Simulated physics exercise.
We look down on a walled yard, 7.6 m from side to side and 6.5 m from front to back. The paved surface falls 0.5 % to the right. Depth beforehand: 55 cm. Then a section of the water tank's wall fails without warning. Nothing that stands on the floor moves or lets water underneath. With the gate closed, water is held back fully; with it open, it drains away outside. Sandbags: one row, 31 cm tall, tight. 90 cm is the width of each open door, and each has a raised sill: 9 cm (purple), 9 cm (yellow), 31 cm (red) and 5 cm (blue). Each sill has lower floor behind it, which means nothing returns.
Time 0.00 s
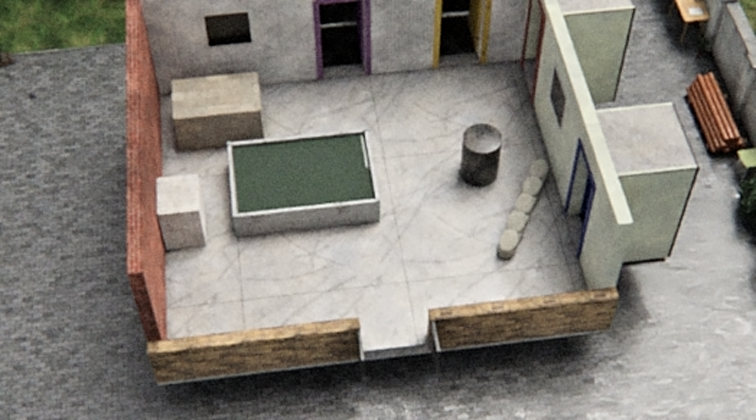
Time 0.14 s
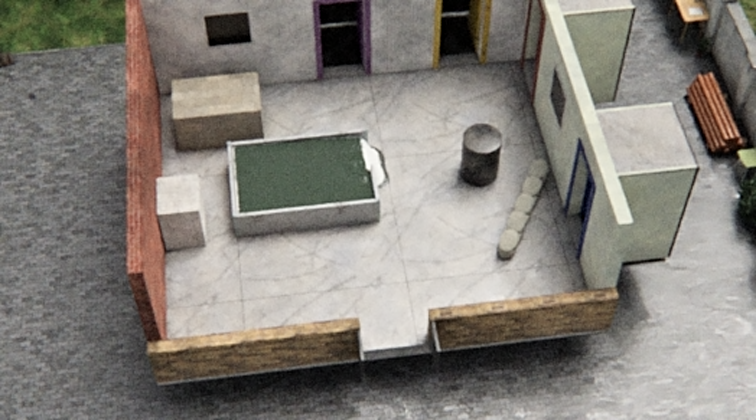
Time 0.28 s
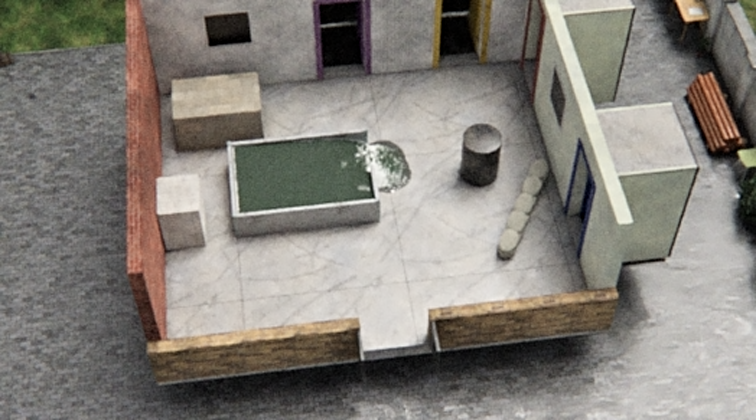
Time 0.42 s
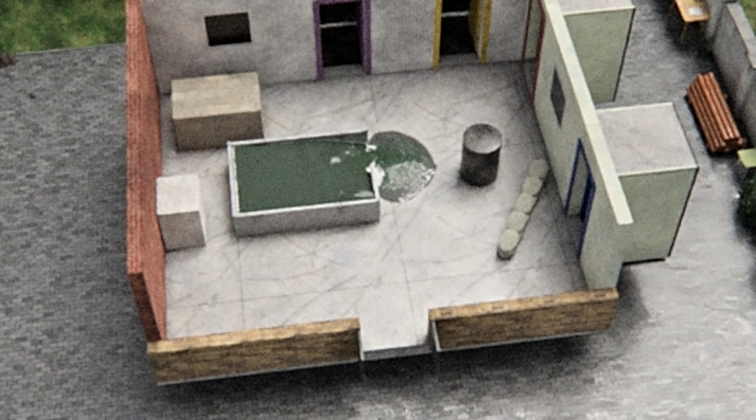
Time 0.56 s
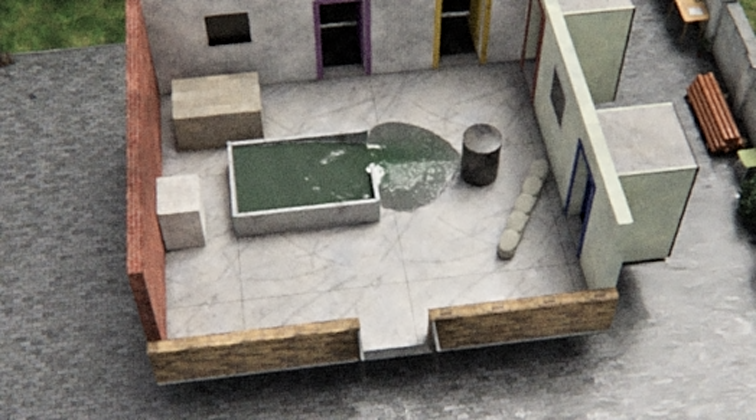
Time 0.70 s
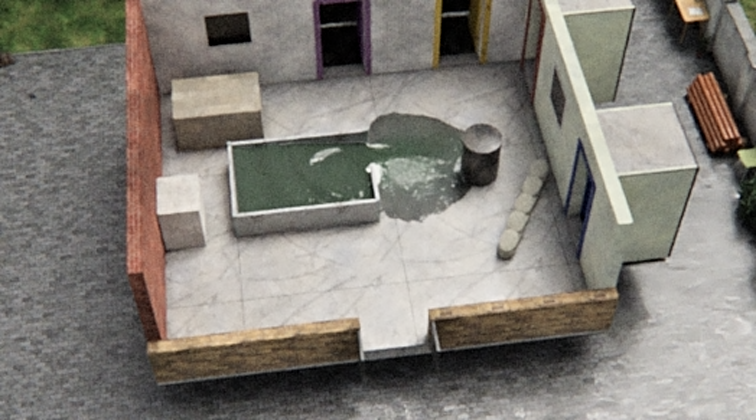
In a walled yard seen from above, green water lies still in a rectangular tank, then pours through a gap in its right side and spreads across the pale floor in a widening pool, reaching the dark cylinder.
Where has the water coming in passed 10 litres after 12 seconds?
My prediction: The purple door lets in less than the limit, the yellow door lets in more than the limit, the red door lets in less than the limit, the blue door lets in less than the limit.
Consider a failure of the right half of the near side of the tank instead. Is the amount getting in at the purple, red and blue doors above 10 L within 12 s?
Then it goes purple fine, red fine, blue too high.
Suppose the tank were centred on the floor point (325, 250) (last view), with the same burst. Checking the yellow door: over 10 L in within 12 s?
In that case yellow comes out beyond the limit.
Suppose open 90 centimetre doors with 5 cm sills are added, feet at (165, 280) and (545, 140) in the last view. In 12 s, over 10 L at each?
Less, more.
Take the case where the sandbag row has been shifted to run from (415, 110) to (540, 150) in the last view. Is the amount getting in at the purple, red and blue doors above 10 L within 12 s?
With that change: Purple stays within, red stays within, blue exceeds it.
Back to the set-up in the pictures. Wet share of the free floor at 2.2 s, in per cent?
Around 25 per cent.
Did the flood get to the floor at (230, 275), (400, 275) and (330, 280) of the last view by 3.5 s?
Listed in sequence, the spots are bone dry, bone dry and bone dry.
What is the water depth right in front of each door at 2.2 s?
Door by door, in cm: Purple reads 0, yellow reads 12, red reads 18, blue reads 0.
After 1.4 s water covers 20 % of the floor and is deepest (32 cm) near (375, 164); purple door not reached, yellow door not reached, red door not reached, blue door not reached.
After 2.2 s water covers 25 % of the floor and is deepest (28 cm) near (459, 170); purple door not reached, yellow door 12 cm at the sill, 0 L in, red door 18 cm at the sill, 0 L in, blue door not reached.
After 3.5 s water covers 35 % of the floor and is deepest (28 cm) near (523, 102); purple door not reached, yellow door 17 cm at the sill, 9 L in, red door 24 cm at the sill, 0 L in, blue door 2 cm at the sill, 0 L in.
After 7.0 s water covers 65 % of the floor and is deepest (16 cm) near (526, 82); purple door 7 cm at the sill, 0 L in, yellow door 11 cm at the sill, 44 L in, red door 16 cm at the sill, 0 L in, blue door 2 cm at the sill, 0 L in.
After 12.0 s water covers 90 % of the floor and is deepest (10 cm) near (524, 76); purple door 4 cm at the sill, 0 L in, yellow door 8 cm at the sill, 57 L in, red door 10 cm at the sill, 0 L in, blue door 6 cm at the sill, 1 L in.
